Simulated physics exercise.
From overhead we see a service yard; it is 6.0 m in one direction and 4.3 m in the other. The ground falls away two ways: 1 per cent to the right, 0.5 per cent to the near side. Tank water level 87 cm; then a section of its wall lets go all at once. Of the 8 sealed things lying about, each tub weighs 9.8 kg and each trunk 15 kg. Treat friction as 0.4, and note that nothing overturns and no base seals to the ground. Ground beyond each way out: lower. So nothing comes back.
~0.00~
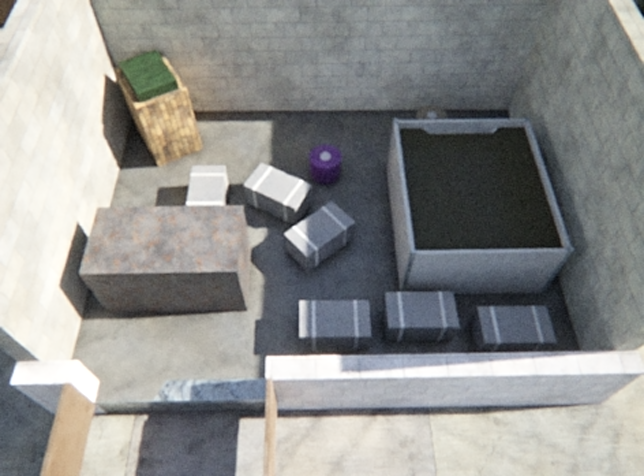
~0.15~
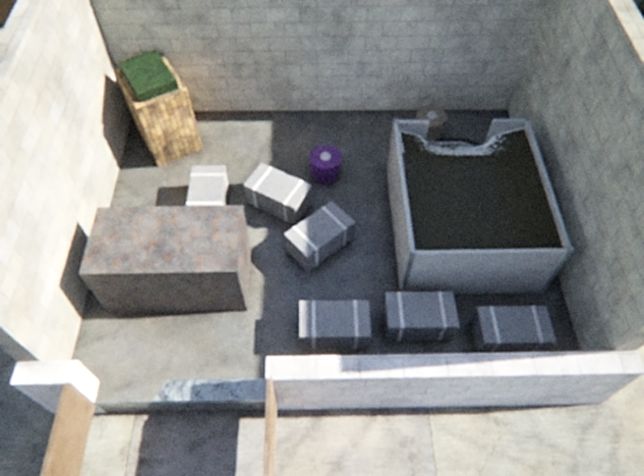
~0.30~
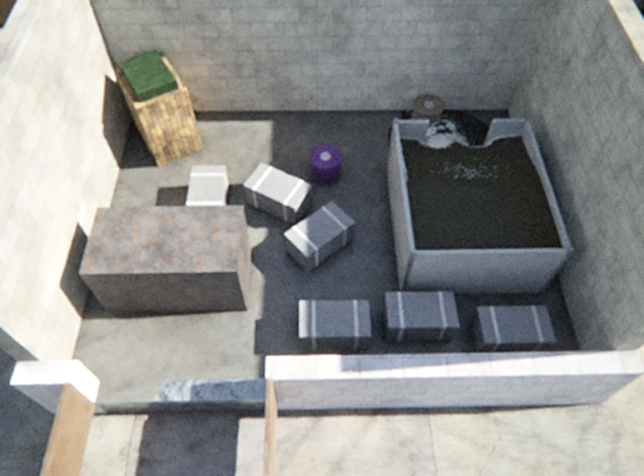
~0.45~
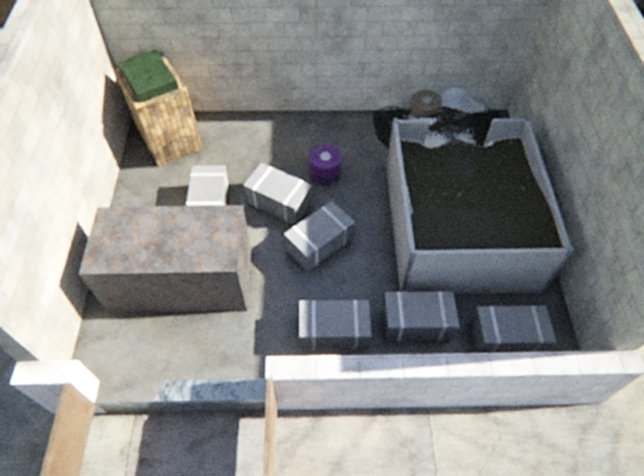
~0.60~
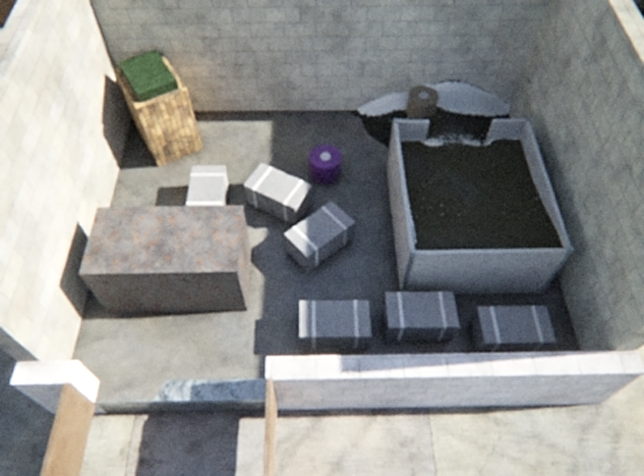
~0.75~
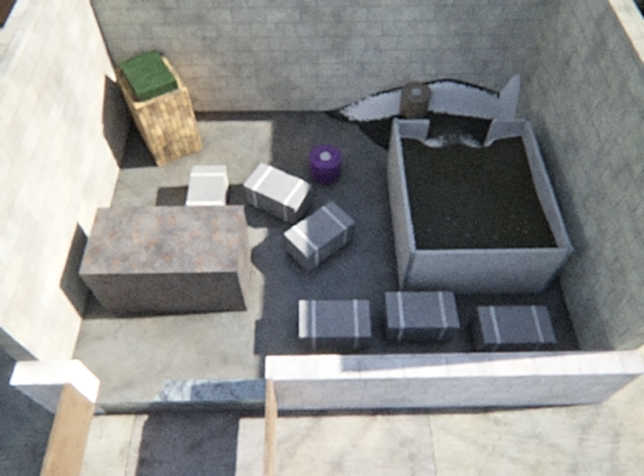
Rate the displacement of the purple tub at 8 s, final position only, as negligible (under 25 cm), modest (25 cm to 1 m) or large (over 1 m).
It is modest.
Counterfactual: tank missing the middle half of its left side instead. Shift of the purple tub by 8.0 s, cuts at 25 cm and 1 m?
Then the purple tub ends far away.
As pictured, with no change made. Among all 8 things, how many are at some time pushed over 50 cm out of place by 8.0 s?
Count: 7.
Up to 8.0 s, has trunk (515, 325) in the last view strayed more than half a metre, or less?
Answer: Less.
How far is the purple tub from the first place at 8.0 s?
Distance: Near 50 cm.
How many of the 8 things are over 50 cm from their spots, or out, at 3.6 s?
It comes to 4.
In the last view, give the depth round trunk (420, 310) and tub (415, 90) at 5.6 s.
5 and 20 cm.
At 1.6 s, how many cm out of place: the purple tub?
Displacement by then near 20 cm.
After 1.6 s the purple tub is near (317, 166), 0.2 m from its start, aground; 0 of 8 are out; 0 afloat.
After 3.6 s the purple tub is near (309, 211), 1.0 m from its start, aground; 0 of 8 are out; 2 afloat.
After 5.6 s the purple tub is near (330, 205), 0.9 m from its start, afloat; 0 of 8 are out; 5 afloat.
After 8.0 s the purple tub is near (352, 142), 0.5 m from its start, afloat; 0 of 8 are out; 8 afloat.
